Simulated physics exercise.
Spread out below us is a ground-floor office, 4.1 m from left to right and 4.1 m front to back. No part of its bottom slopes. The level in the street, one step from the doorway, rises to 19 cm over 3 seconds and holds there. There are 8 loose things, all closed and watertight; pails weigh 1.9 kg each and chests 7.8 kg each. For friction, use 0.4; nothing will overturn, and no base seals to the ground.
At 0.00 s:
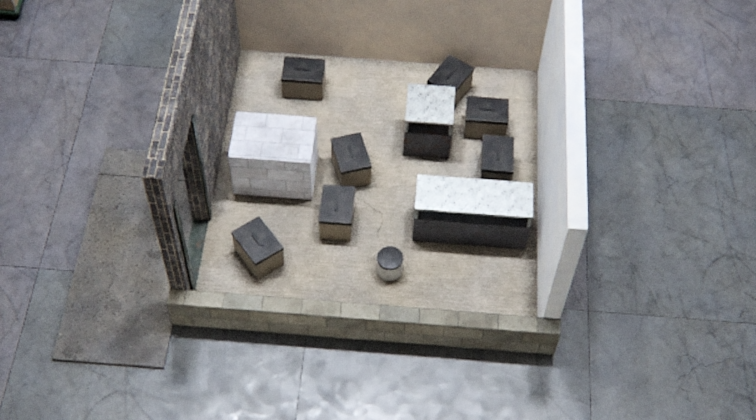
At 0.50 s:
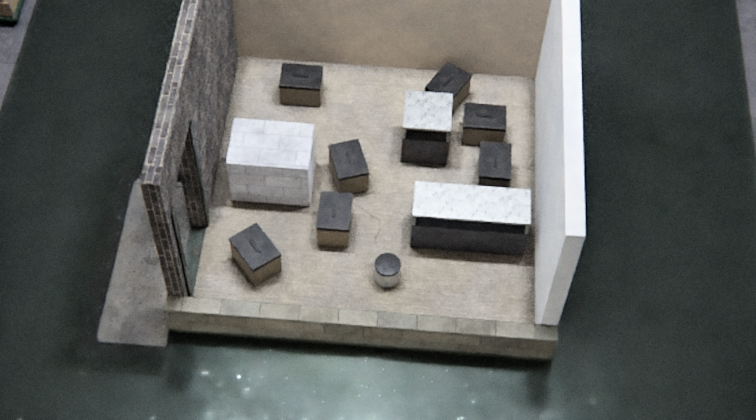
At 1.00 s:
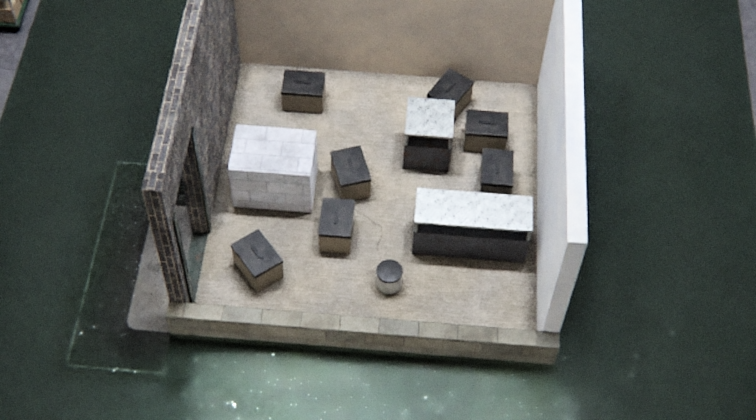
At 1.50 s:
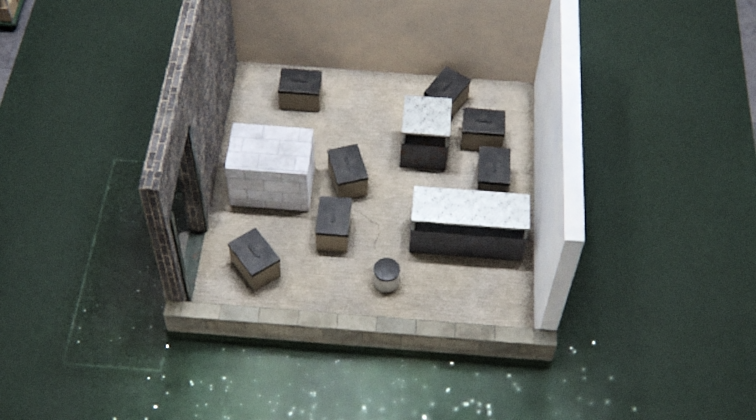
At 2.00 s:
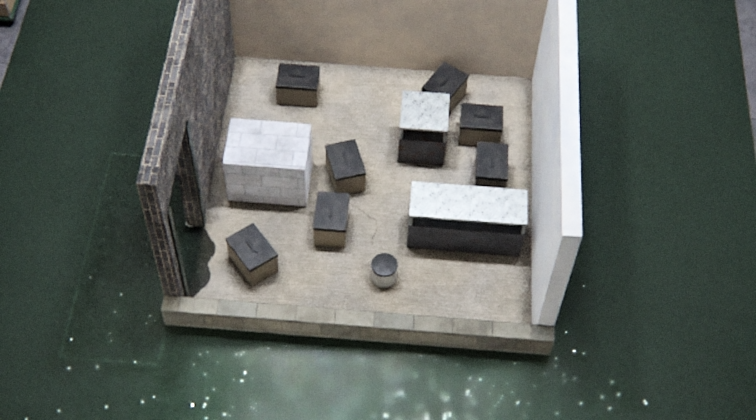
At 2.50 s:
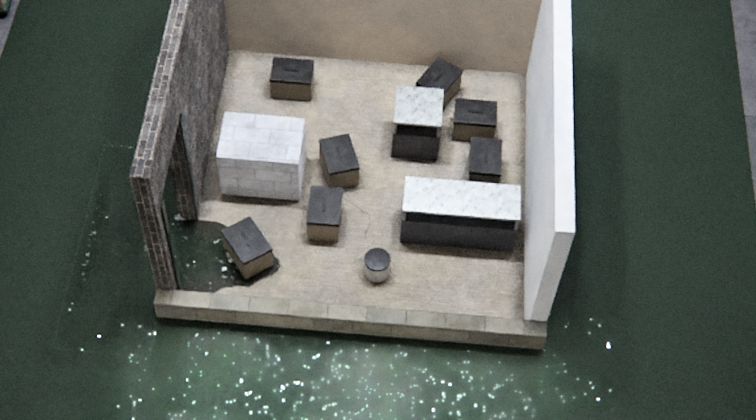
Dark green water spread over the grey ground around a small roofless room of boxes and counters, then a little crept in through the doorway on the left, while everything inside stayed put.
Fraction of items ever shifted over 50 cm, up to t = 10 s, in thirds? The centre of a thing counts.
It will work out to one to two of every three.
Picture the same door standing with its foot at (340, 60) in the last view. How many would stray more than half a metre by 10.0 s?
That gives 5 of them.
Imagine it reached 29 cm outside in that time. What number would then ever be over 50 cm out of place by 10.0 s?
Then it comes to 7.
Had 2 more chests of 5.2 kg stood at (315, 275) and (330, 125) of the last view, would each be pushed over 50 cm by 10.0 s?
Note: Item 1 above threshold; item 2 below threshold.
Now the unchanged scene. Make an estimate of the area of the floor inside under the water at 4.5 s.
Roughly 5.5 m2.
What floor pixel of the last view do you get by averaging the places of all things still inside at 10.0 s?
At about (433, 167).
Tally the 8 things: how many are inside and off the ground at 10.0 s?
Of them, 5.
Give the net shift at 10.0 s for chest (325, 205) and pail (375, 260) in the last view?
In turn: 200 cm, 150 cm.
After 3.5 s 1 of 8 are over 50 cm from their spots; 0 afloat.
After 4.5 s 2 of 8 are over 50 cm from their spots; 0 afloat.
After 7.0 s 3 of 8 are over 50 cm from their spots; 3 afloat.
After 10.0 s 4 of 8 are over 50 cm from their spots, and 4 have been at some point; 5 afloat.
